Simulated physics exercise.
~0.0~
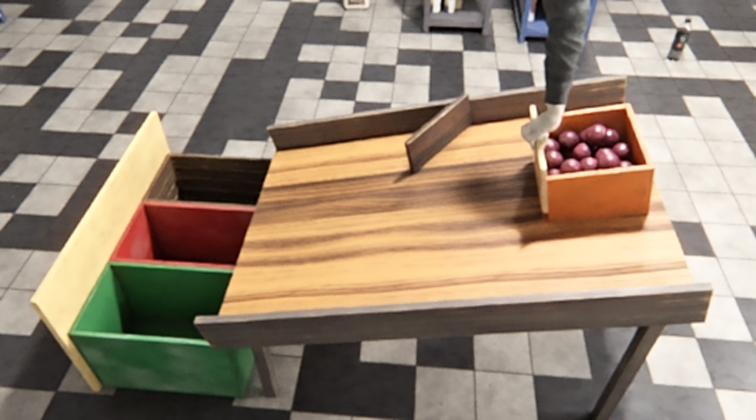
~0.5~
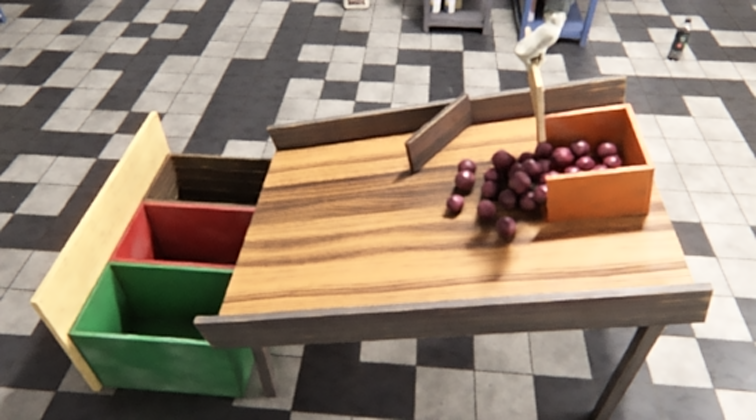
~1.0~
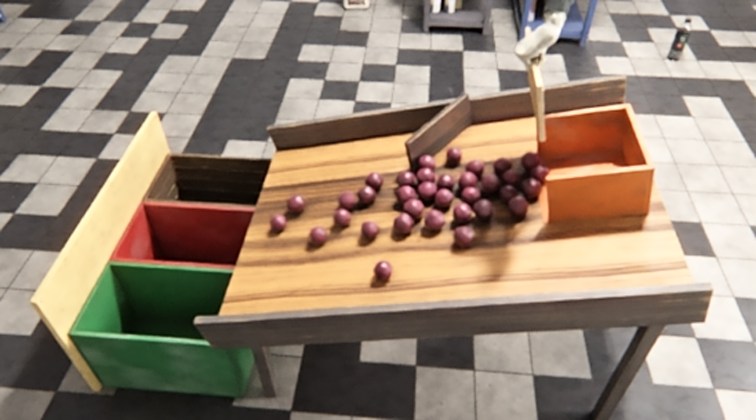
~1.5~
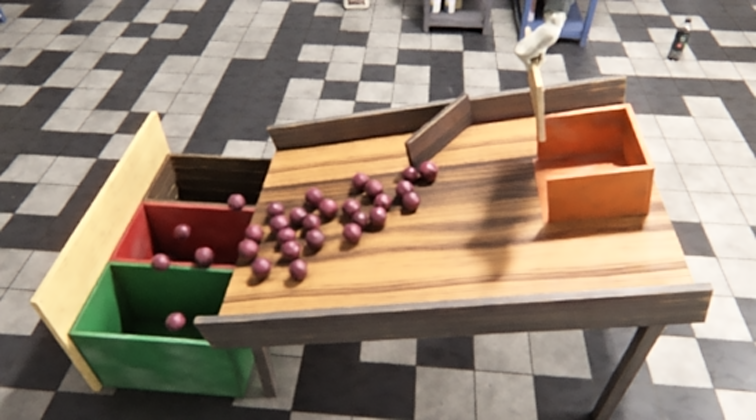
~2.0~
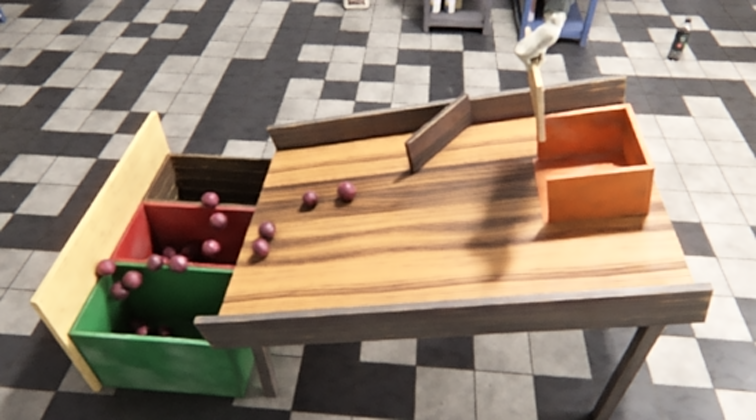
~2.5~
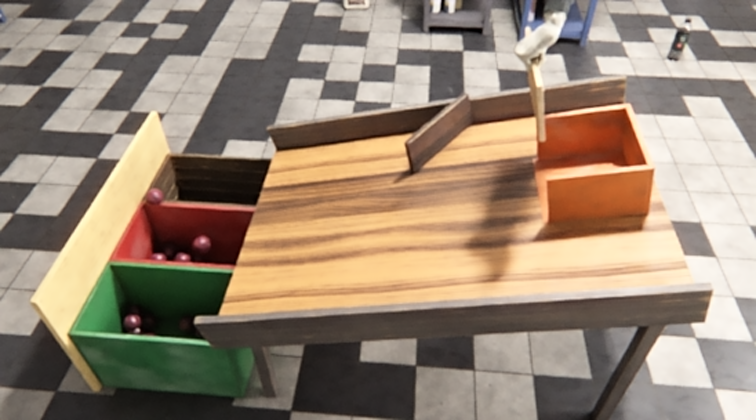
On a checkered tiled floor, dark red onions rolling from an orange pen down a sloping wooden table into red and green bins.
